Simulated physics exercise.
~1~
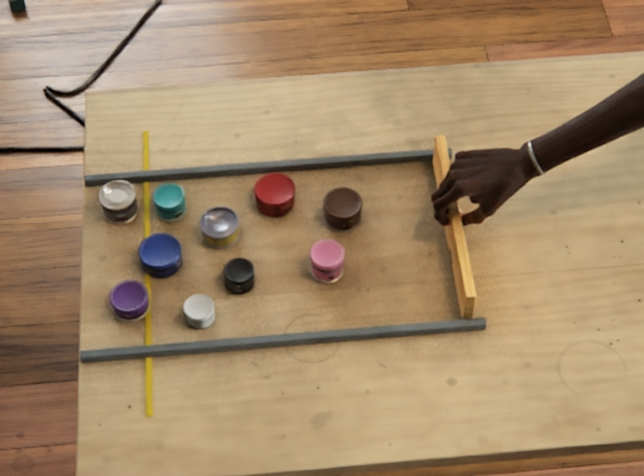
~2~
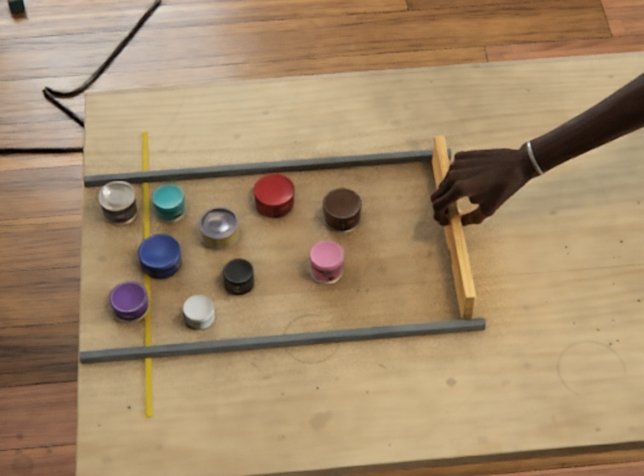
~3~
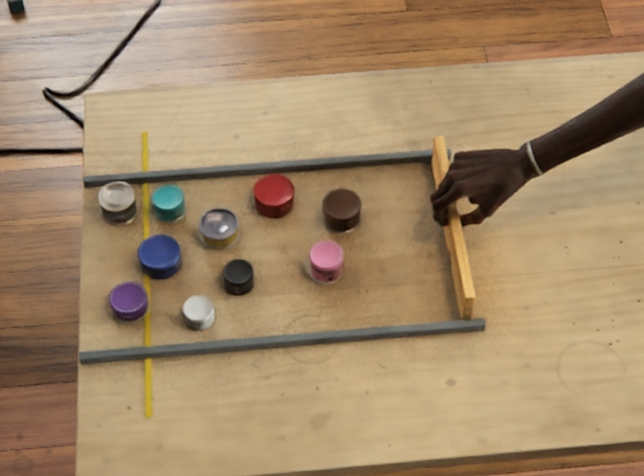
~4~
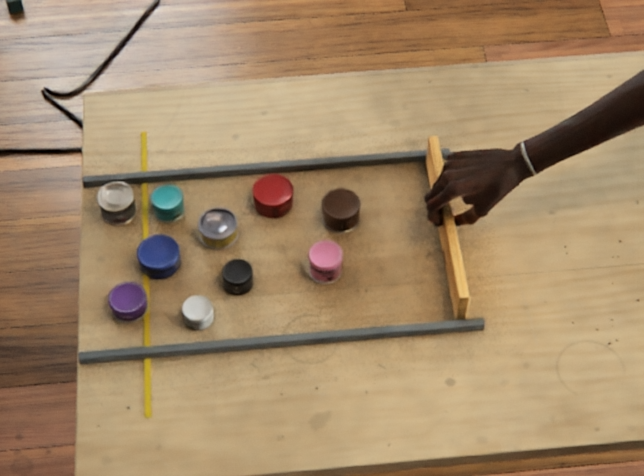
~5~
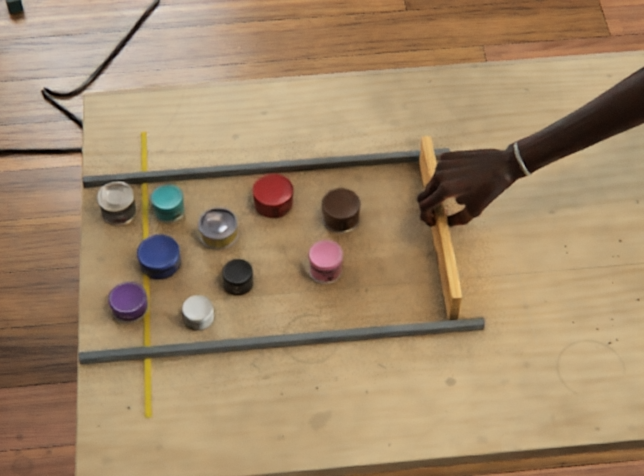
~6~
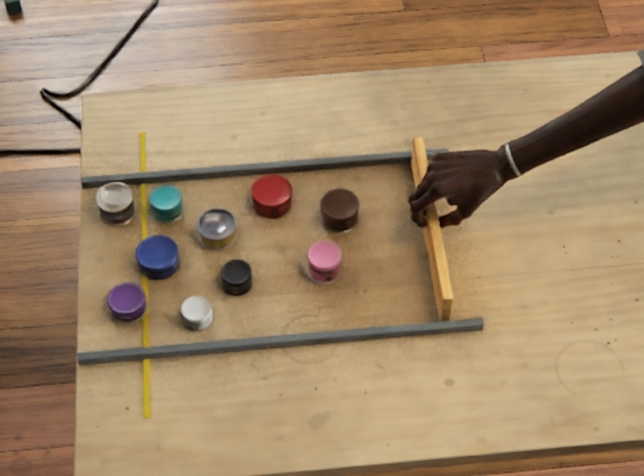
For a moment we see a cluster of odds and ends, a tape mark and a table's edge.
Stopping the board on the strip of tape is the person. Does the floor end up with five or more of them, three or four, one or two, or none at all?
I expect that a single piece or a pair will leave the table.
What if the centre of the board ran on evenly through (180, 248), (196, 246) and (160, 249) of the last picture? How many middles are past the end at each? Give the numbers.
The counts are 0, 0 and 1, in that order.
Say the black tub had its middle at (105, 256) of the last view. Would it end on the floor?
From that start, the black tub goes.
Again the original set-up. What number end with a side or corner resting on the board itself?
Contact count: 4.
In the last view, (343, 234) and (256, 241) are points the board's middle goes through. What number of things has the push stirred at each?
So far 1, and 5 at the second.
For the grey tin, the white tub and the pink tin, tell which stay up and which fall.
By the end the grey tin is no longer there, the white tub is still there and the pink tin is still there.
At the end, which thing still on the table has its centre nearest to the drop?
The purple pot finishes nearest.
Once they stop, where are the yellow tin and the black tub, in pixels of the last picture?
First (90, 247), then (108, 305).
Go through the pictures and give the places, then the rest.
In the first picture, grey tin (119, 203); purple pot (130, 301); blue tub (161, 256); board (453, 225); tape (148, 262).
In the second picture, purple pot (130, 302); black tub (239, 277).
In the third picture, blue tub (160, 257); brown tin (342, 211).
In the fourth picture, grey tin (117, 204); pink tin (326, 262).
In the fifth picture, purple pot (129, 302); turquoise tin (168, 204).
In the sixth picture, grey tin (116, 204); purple pot (128, 303); blue tub (158, 258); board (431, 227); tape (145, 264).
Soon after, none off yet; grey tin at rest near (116, 204); purple pot at rest near (128, 303); blue tub at rest near (158, 258).
After that, none off yet; grey tin at rest near (116, 204); purple pot at rest near (128, 303); blue tub moving near (154, 260).
In the end, the number that fall off is one or two; gone, grey tin.
